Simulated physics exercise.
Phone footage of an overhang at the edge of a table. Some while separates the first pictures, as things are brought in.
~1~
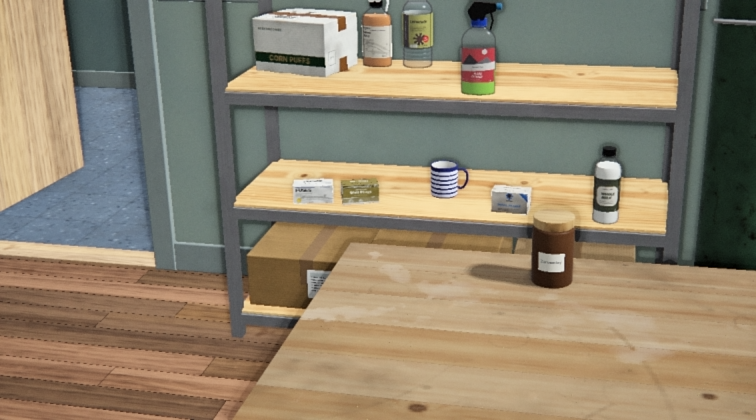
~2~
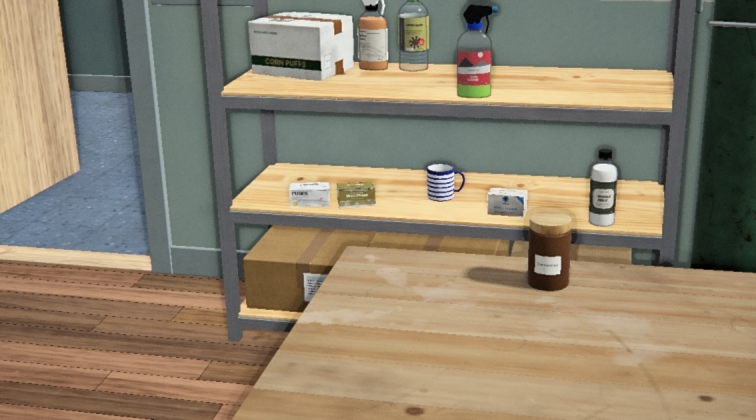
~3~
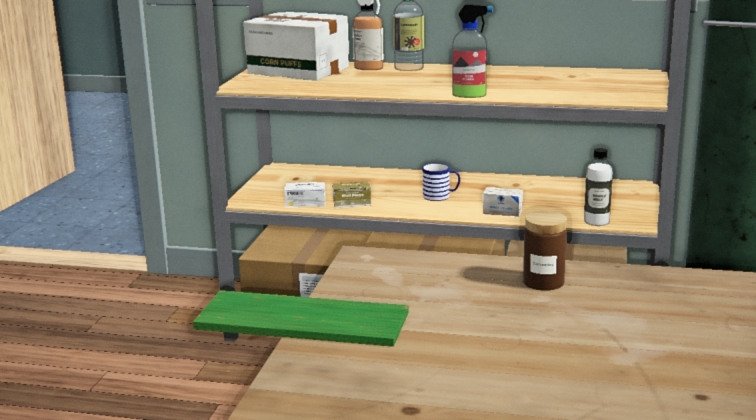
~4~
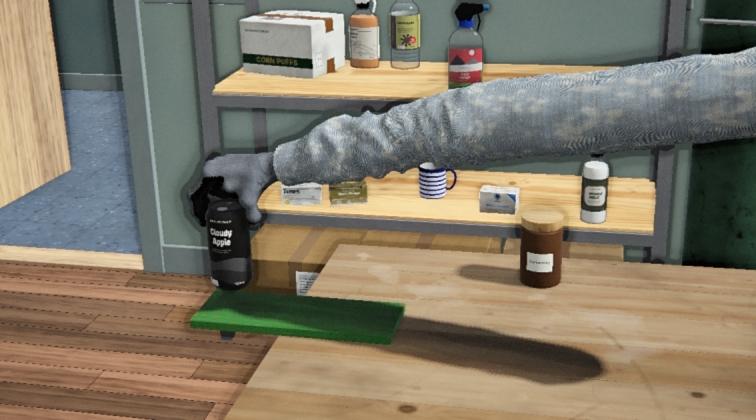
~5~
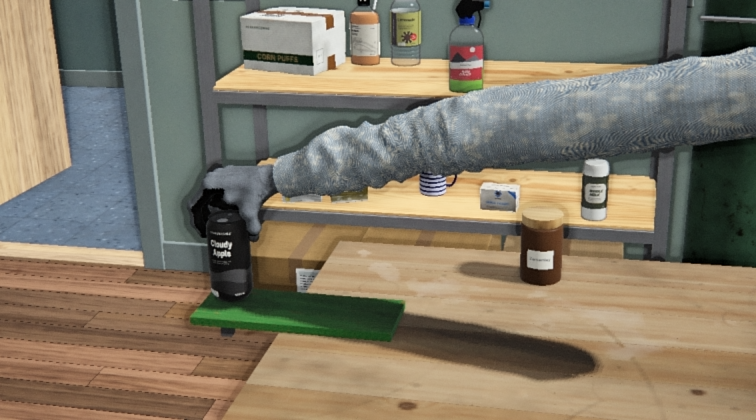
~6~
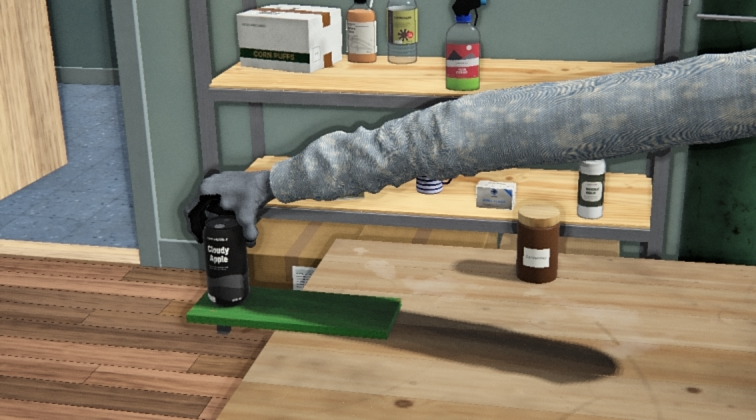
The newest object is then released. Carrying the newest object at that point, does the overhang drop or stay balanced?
It drops.
Then, 0.40 s later than the last frame, black can now down on the floor or falling; green plank on its side.
Then, 0.60 s later than the last frame, green plank now down on the floor or falling.
Then, 0.70 s later than the last frame, things are still on the move.
When it is over, down on the floor or falling, black can and green plank; brown jar as before. The plank goes over.
